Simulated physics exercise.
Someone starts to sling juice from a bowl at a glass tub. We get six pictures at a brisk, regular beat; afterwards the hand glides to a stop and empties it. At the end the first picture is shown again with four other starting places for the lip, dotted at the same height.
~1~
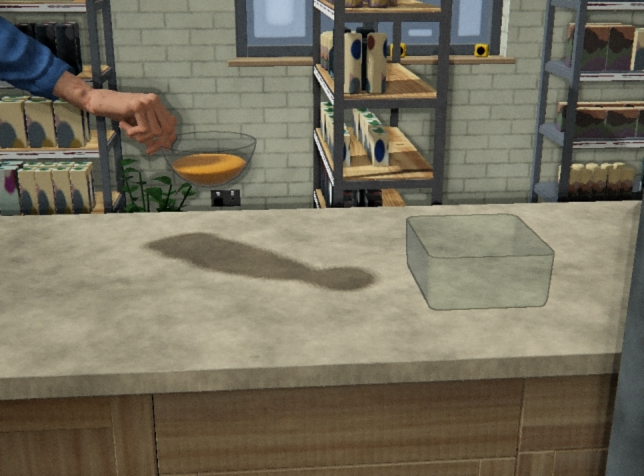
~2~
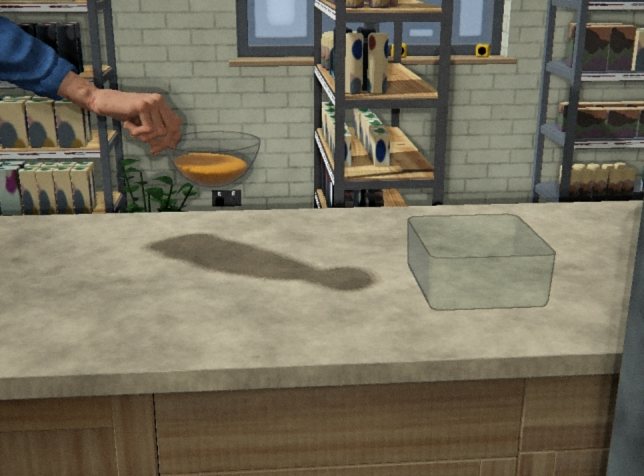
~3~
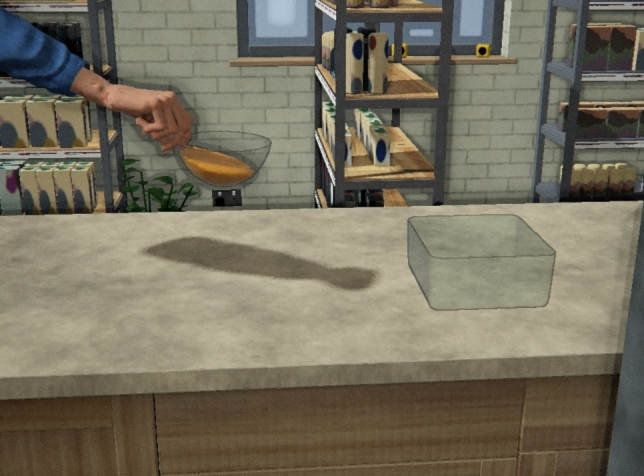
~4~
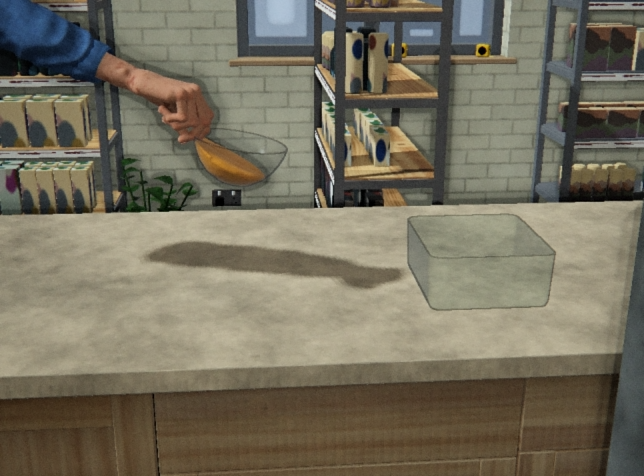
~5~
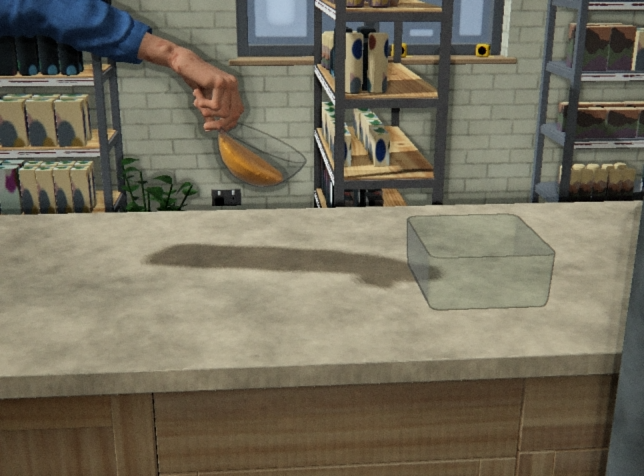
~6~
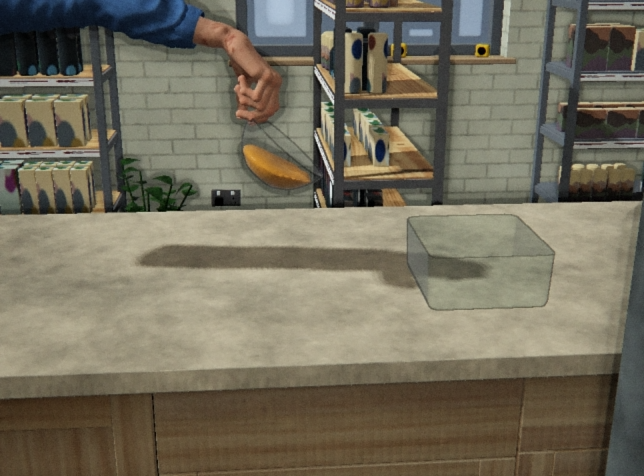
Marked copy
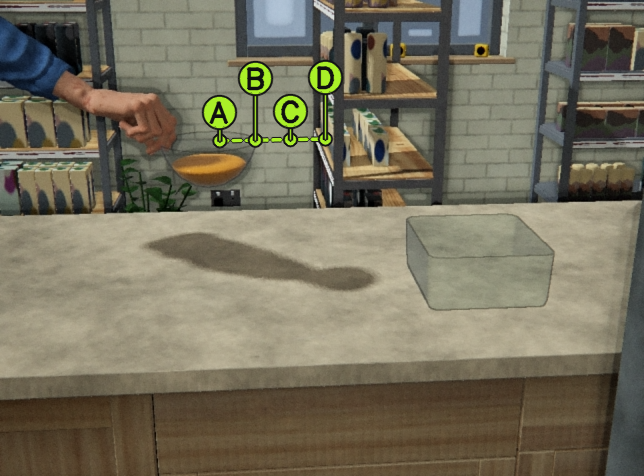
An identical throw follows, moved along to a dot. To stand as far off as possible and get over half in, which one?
C.
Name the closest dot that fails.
B.
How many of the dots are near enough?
Two of the four.
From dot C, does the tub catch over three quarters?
No, less.
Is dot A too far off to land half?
Yes, that goes wrong.
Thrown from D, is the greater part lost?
No, that is safe.
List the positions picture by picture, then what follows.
In the first picture, upright, lip at (255, 140); tub from (427, 309) to (547, 305); nothing has left yet.
In the second picture, upright, lip at (259, 140); nothing has left yet.
In the third picture, tipped about 2°, lip at (270, 141); nothing has left yet.
In the fourth picture, tipped about 11°, lip at (286, 148); nothing has left yet.
In the fifth picture, tipped about 25°, lip at (305, 159); nothing has left yet.
In the sixth picture, tipped about 42°, lip at (322, 173); nothing has left yet.
In lime, A at (219, 140); B at (255, 140); C at (290, 139); D at (325, 139).
With A, about 0 % lands in the tub, 97 % falls short and 3 % goes beside or beyond.
With B, about 21 % lands in the tub, 74 % falls short and 5 % goes beside or beyond.
With C, about 65 % lands in the tub, 13 % falls short and 22 % goes beside or beyond.
With D, about 76 % lands in the tub, 9 % falls short and 15 % goes beside or beyond.
